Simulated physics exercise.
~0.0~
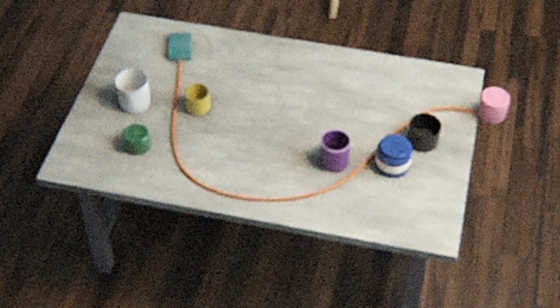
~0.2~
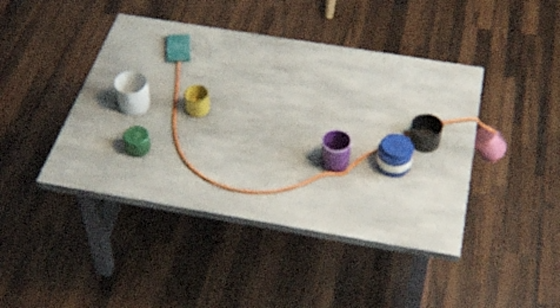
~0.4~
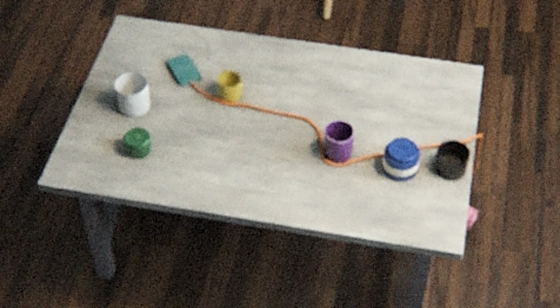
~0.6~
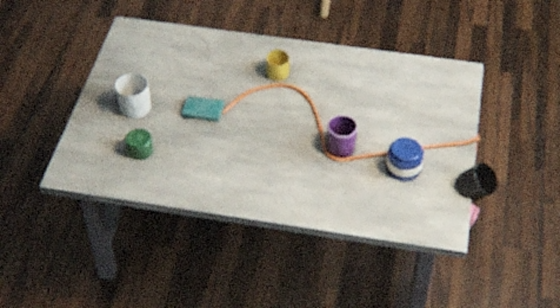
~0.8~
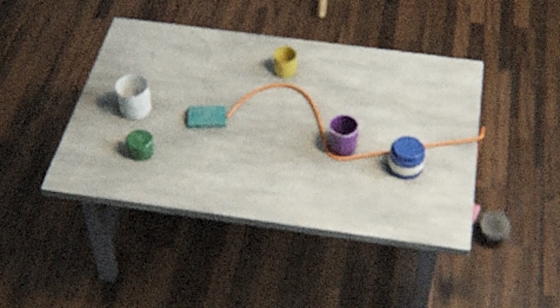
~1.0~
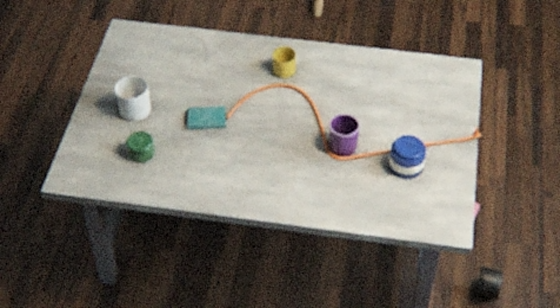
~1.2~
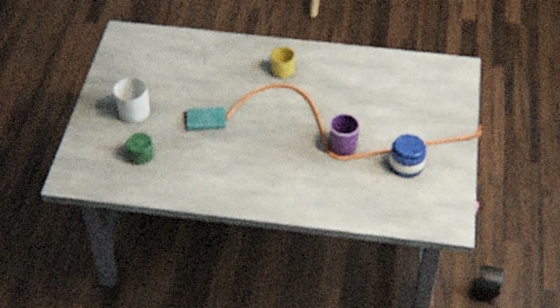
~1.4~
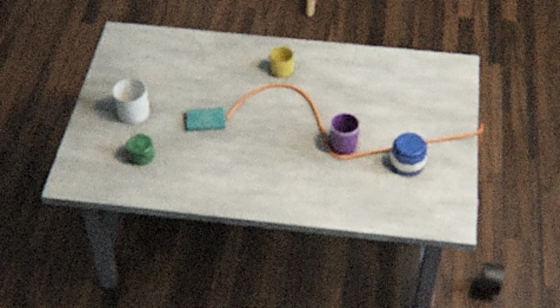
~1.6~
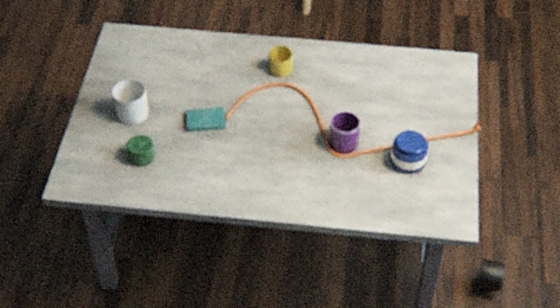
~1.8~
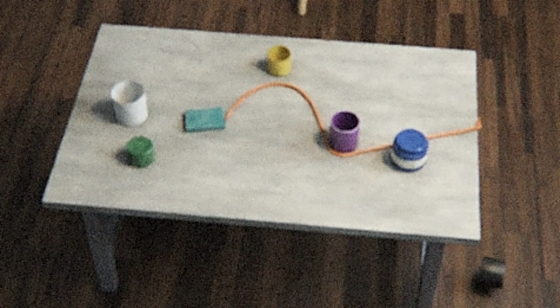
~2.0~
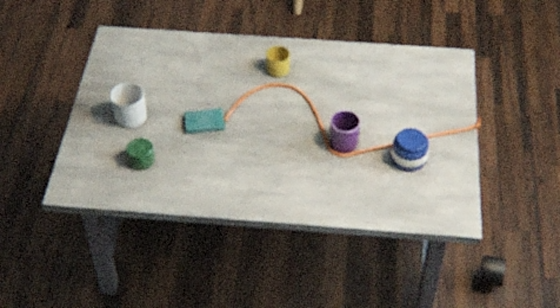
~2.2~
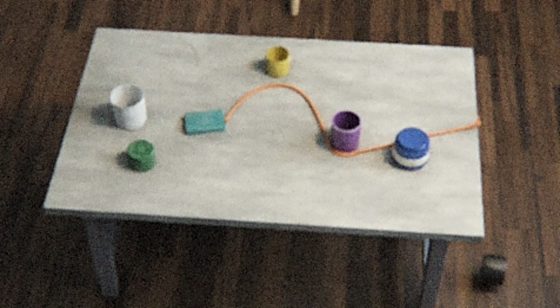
A table holds cups as a falling pink object's cord drags the black cup off.
